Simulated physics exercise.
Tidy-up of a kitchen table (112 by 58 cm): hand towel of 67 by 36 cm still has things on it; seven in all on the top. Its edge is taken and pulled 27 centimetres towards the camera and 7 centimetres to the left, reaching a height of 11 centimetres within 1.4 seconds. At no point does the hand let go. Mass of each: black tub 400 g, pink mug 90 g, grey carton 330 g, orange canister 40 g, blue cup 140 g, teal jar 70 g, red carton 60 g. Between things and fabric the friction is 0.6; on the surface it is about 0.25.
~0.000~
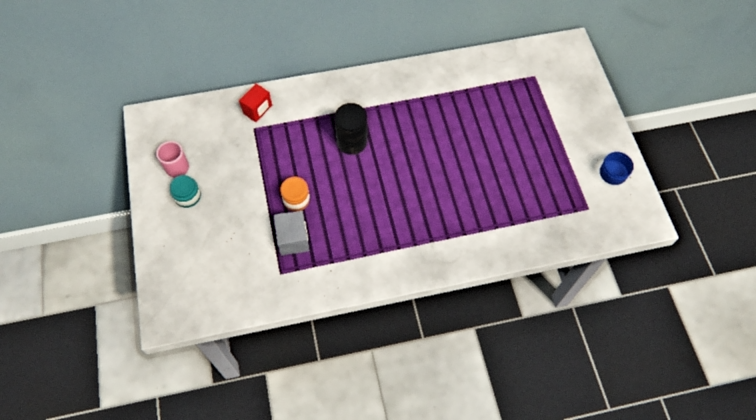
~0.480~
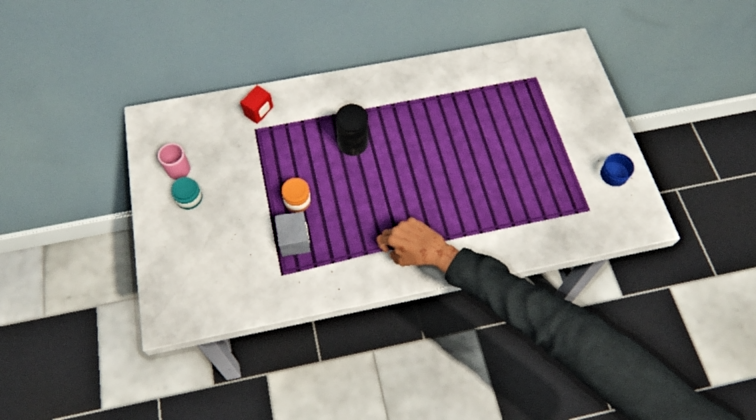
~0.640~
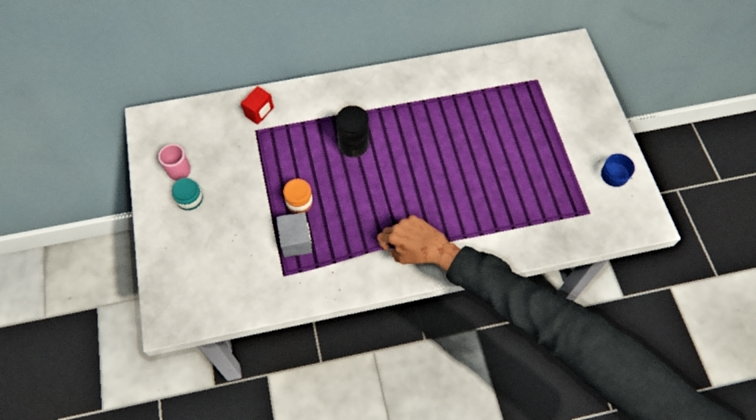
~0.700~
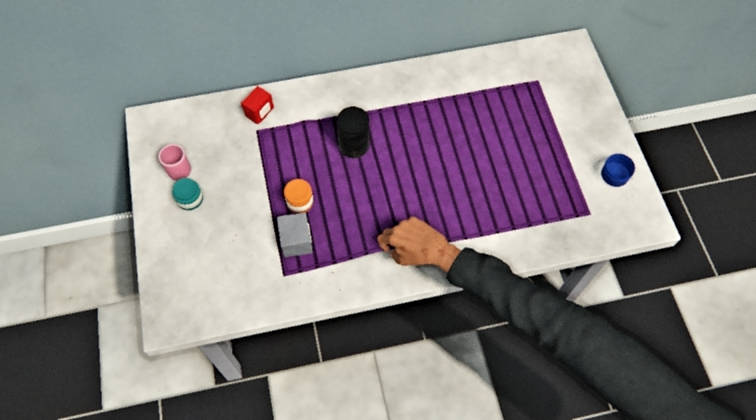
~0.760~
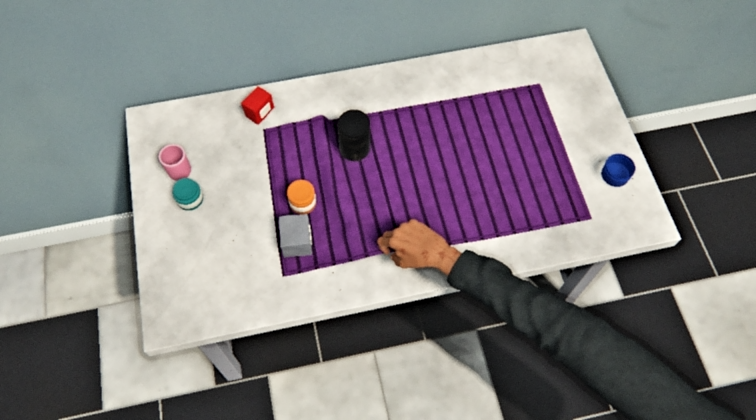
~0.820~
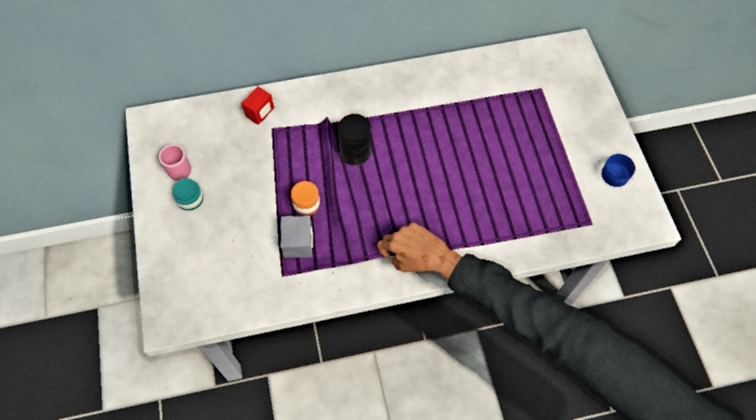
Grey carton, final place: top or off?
It goes overboard.
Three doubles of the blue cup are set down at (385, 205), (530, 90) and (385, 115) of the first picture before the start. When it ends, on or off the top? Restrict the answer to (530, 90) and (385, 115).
In order: Holds on; holds on.
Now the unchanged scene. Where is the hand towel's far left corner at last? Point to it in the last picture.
It settles at roughly (370, 298).
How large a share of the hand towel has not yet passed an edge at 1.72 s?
Roughly 35%.
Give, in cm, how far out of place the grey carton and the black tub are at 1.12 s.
Estimate: Grey carton near 6 cm, black tub near 10 cm.
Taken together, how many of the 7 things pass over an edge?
After counting, the figure is 3.
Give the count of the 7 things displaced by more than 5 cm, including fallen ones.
3.
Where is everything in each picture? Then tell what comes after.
In the first frame, grey carton (290, 227); hand towel corners (280, 275) (253, 128) (535, 76) (589, 210).
In the second frame, hand towel corners (281, 276) (255, 129); grip (388, 250).
In the third frame, hand towel corners (283, 277) (255, 131); grip (389, 248).
In the fourth frame, hand towel corners (283, 277) (256, 130); grip (389, 250).
In the fifth frame, orange canister (301, 191); black tub (354, 122); hand towel corners (283, 277) (263, 129); grip (389, 252).
In the sixth frame, grey carton (295, 231); hand towel corners (282, 277) (542, 88) (593, 225); grip (389, 256).
After 1.1 s, 95 % of the hand towel is still over the top; grey carton 5 cm off its start, black tub 10 cm off its start, orange canister 8 cm off its start.
After 1.4 s, 70 % of the hand towel is still over the top; grey carton 14 cm off its start, black tub 21 cm off its start, orange canister 16 cm off its start.
After 1.7 s, 35 % of the hand towel is still over the top; grey carton over the edge, black tub 31 cm off its start at (388, 248), orange canister 28 cm off its start at (334, 313).
After 2.0 s, 25 % of the hand towel is still over the top; grey carton over the edge, orange canister over the edge, black tub 35 cm off its start.
After 3.6 s, 0 % of the hand towel is still over the top; grey carton over the edge, black tub over the edge, orange canister over the edge.
